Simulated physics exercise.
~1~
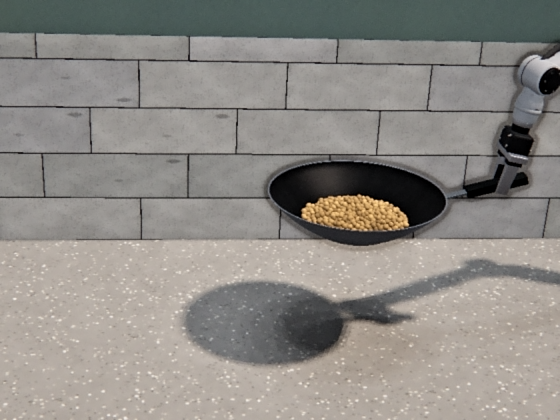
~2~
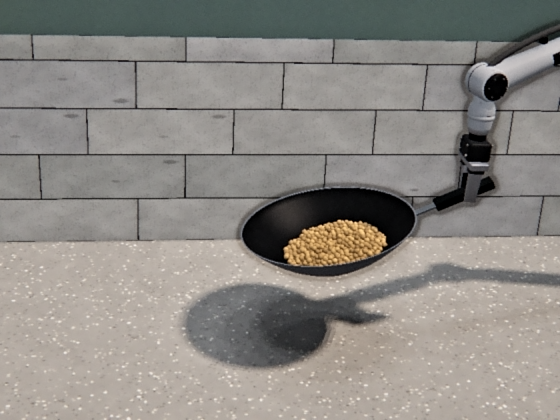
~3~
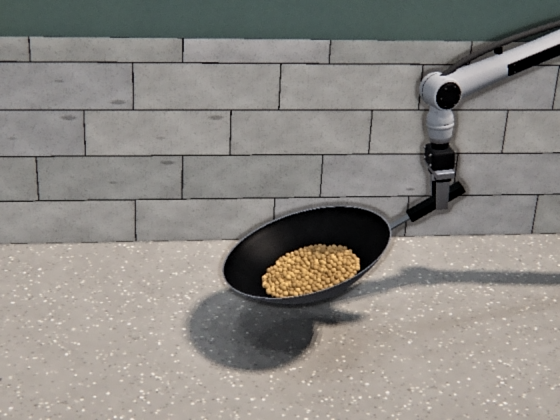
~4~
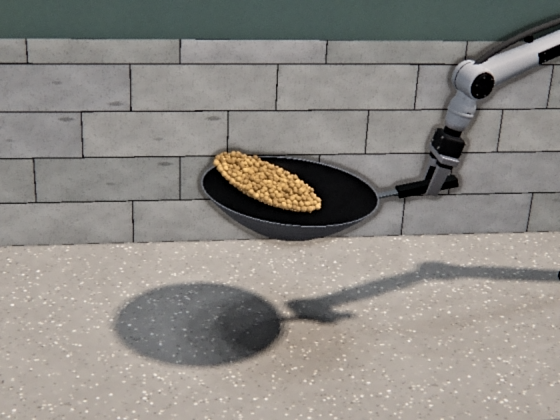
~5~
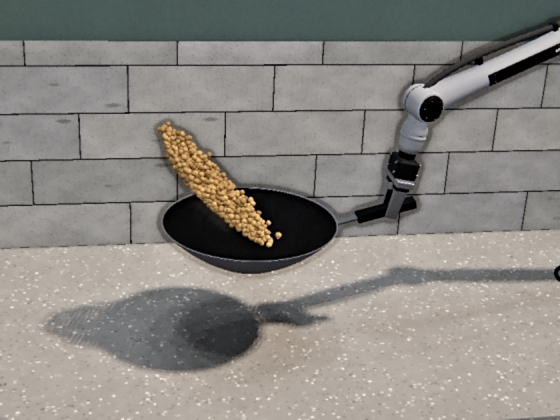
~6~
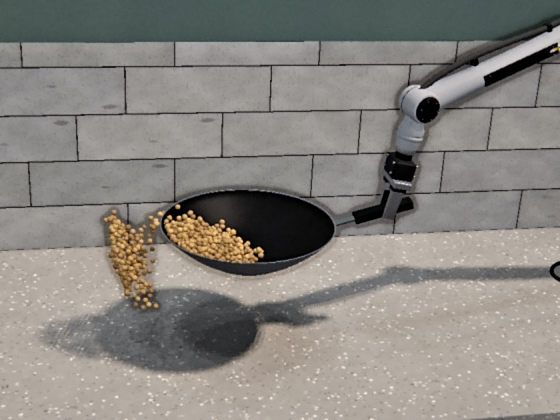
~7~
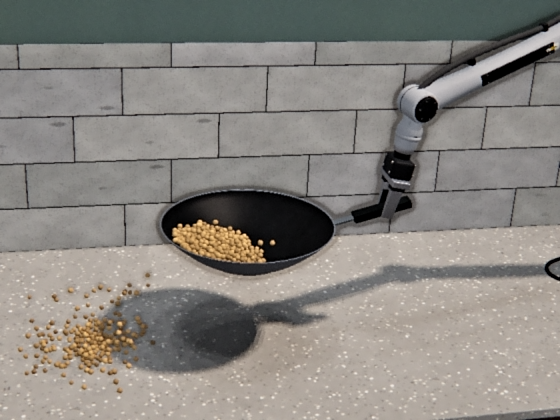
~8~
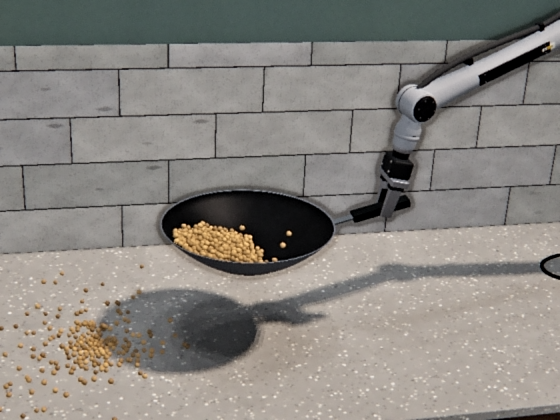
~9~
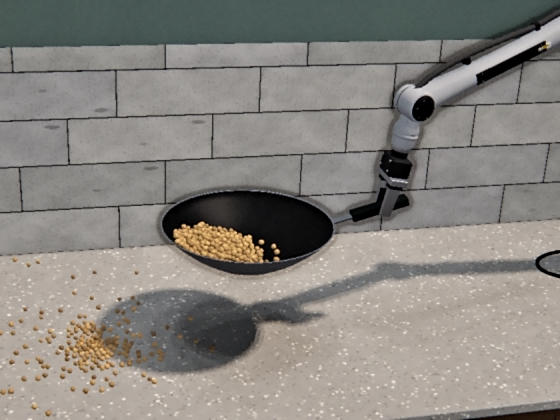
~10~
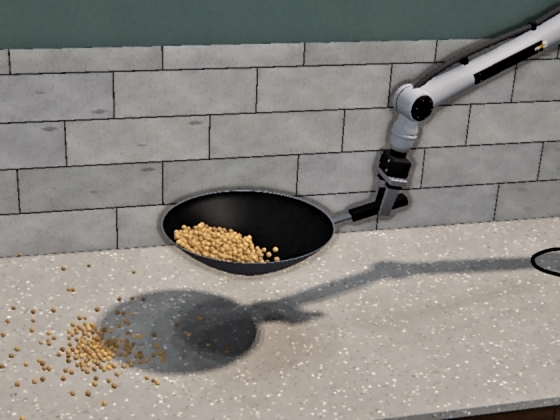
A white and black robot arm reaches in from the right, gripping a dark wok of tan chickpeas above a speckled pale counter, seen from the front against grey brick-like tiles and a green wall. The arm carries the wok left and down, tilting it, with the chickpeas heaped inside. It then swings up and further left, and the load slides up the far left side and rises in a long slanted column. Part spills over the left rim and scatters on the counter, while the rest drops back. The wok ends still, holding most of the chickpeas.
